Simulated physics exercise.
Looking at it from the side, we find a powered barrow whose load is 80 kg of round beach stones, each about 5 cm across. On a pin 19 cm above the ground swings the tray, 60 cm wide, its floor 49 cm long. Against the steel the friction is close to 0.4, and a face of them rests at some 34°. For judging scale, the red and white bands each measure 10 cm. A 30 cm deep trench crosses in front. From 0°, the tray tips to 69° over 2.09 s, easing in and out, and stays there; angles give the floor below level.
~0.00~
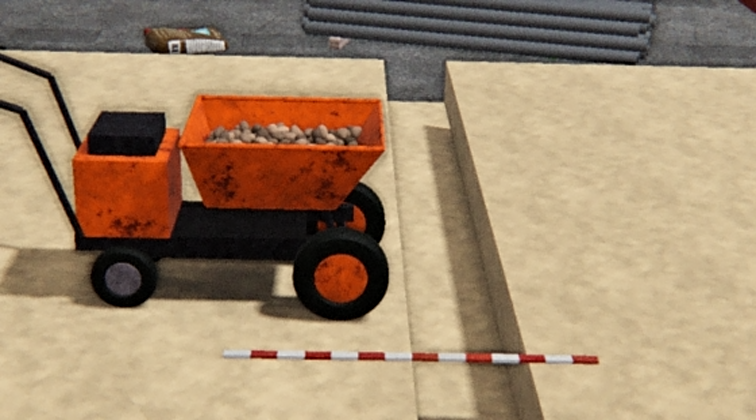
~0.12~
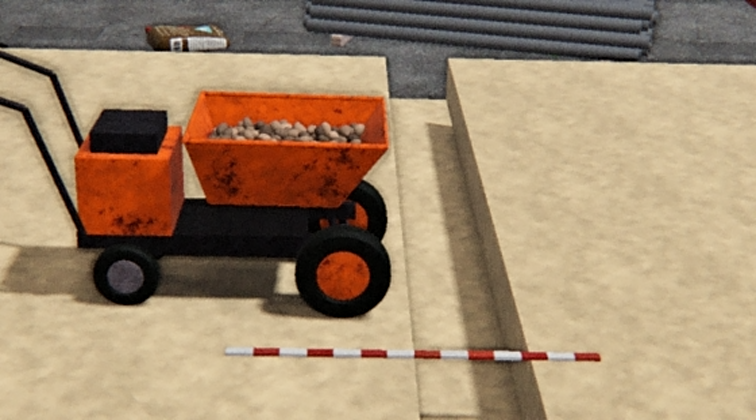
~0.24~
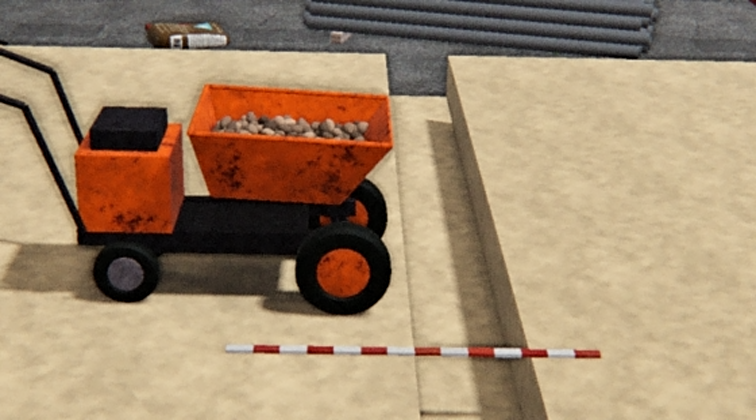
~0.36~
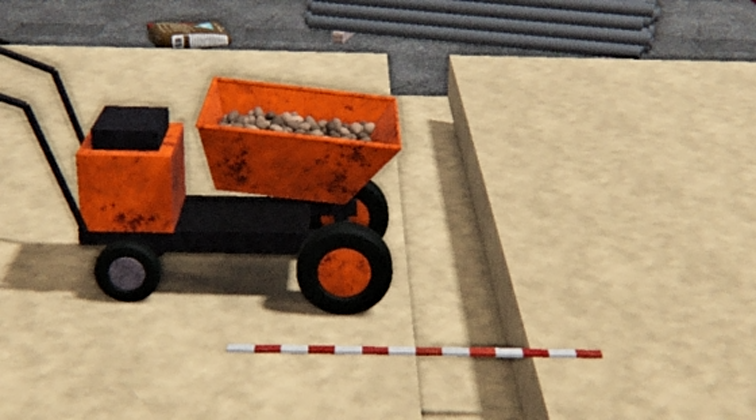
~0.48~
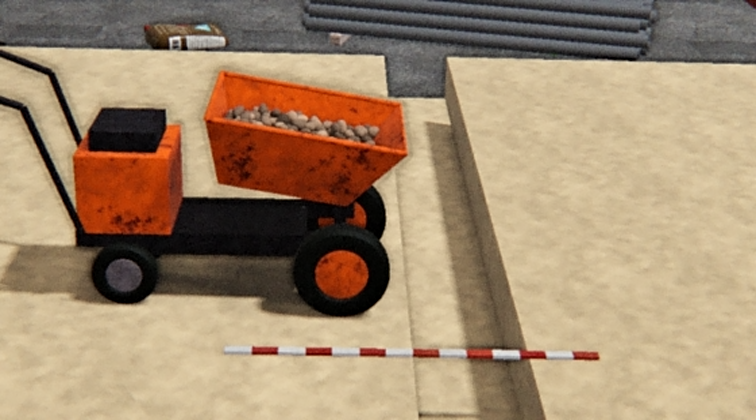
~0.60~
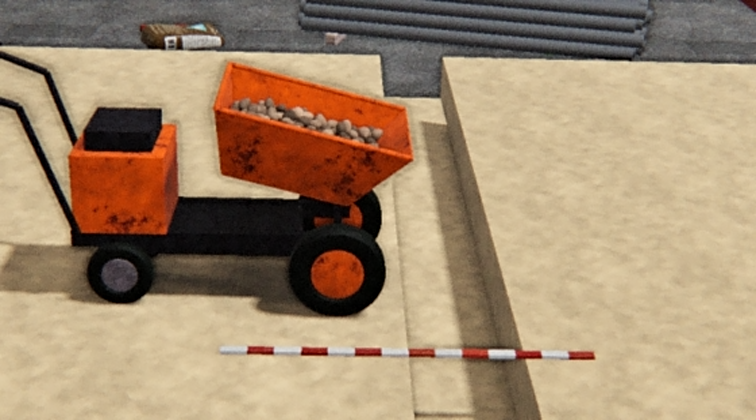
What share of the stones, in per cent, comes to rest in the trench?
About 63 per cent of the stones finish in the trench.
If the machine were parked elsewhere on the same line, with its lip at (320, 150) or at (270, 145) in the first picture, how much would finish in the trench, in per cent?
First spot about 100, second spot about 90 per cent.
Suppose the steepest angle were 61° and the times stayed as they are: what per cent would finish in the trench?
Share in trench: Approx. 55%.
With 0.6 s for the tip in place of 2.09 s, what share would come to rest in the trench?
It would come to roughly 30 per cent.
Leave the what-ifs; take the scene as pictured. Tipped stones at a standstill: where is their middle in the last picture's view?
The tipped stones centre close to (488, 337).
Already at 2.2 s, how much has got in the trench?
Close to 25 per cent at that time.
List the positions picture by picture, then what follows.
In the first frame, the tray is at 0°, its lip at (384, 150); the top of the load is at (287, 135).
In the second frame, the tray is at 1°, its lip at (388, 148); the top of the load is at (290, 132); the stones move at 0.1 m/s on average.
In the third frame, the tray is at 3°, its lip at (392, 146); the top of the load is at (271, 128); the stones move at 0.2 m/s on average.
In the fourth frame, the tray is at 5°, its lip at (401, 148); the top of the load is at (262, 122); the stones move at 0.2 m/s on average.
In the fifth frame, the tray is at 9°, its lip at (407, 154); the top of the load is at (260, 118); the stones move at 0.3 m/s on average.
In the sixth frame, the tray is at 14°, its lip at (413, 159); the top of the load is at (258, 112); the stones move at 0.3 m/s on average.
After 1.6 s the floor is at 58°; 98 % in the tray, 2 % in the trench; the foremost stones are at (488, 225).
After 2.2 s the floor is at 69°; 46 % in the tray, 25 % in the trench, 29 % past the trench; the foremost stones are at (614, 300).
After 2.5 s the floor is at 69°; 23 % in the tray, 39 % in the trench, 38 % past the trench; the foremost stones are at (639, 287).
After 4.5 s the floor is at 69°; 0 % in the tray, 63 % in the trench, 37 % past the trench; the foremost stones are at (659, 298).
